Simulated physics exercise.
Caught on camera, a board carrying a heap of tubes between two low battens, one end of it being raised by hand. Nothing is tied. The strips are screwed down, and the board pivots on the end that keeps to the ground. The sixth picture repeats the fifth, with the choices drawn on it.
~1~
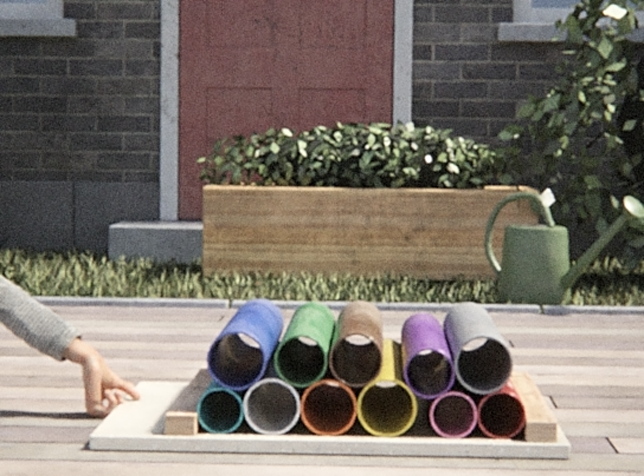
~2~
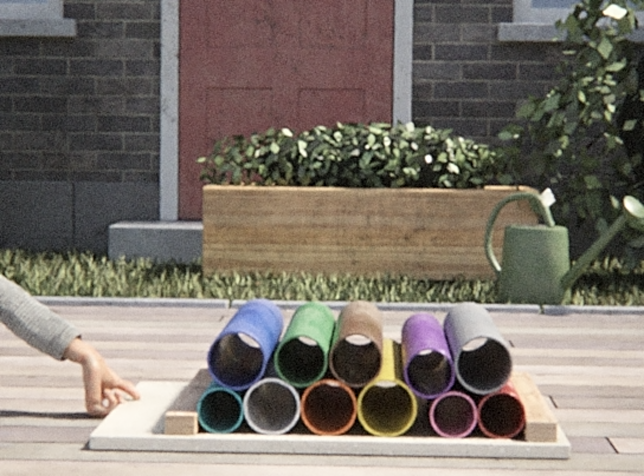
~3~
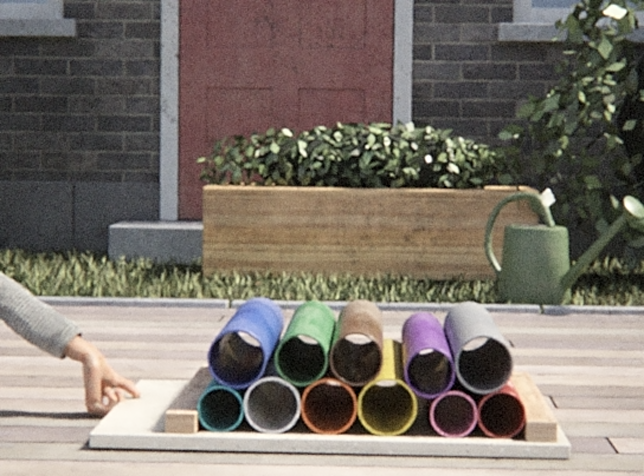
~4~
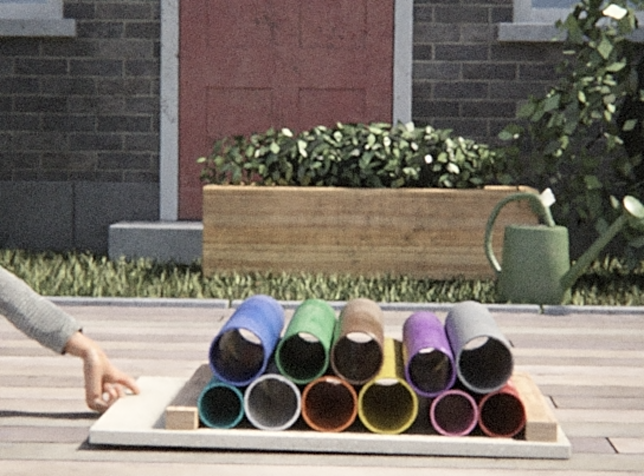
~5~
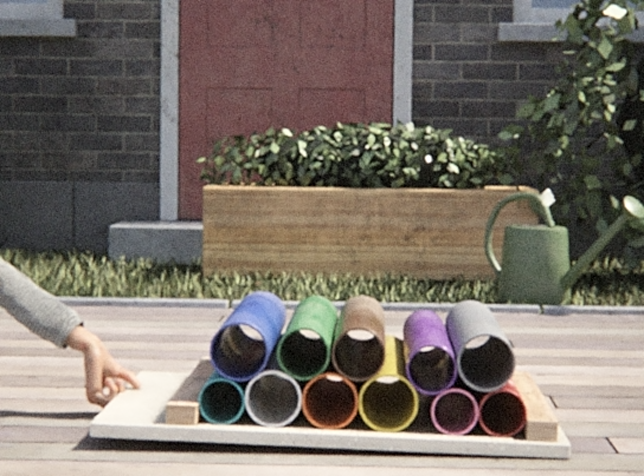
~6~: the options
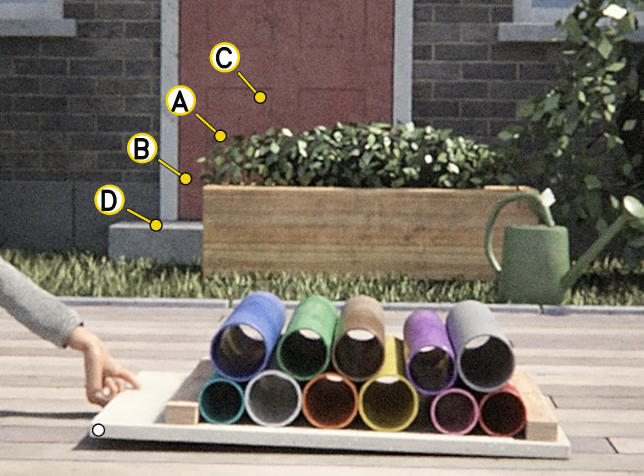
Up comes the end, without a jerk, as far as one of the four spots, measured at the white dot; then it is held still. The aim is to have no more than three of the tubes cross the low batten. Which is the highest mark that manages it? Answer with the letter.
The last mark within the limit is D.
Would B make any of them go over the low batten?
At B: Yes.
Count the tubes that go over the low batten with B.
The count is four.
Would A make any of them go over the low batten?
At A: Yes.
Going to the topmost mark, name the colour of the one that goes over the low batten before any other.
First is the grey one.
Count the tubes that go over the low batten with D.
It comes to two.
On the marked copy, A at (221, 136); B at (186, 179); C at (260, 97); D at (156, 225); the white dot at (99, 430).
Following D. Soon after the start, board at 16°.
Later, board at 28°.
In the end, board at 28°, two over the low batten (purple, grey).
As for the rest, A five over the low batten; B four over the low batten (brown, purple, grey, green); C five over the low batten.
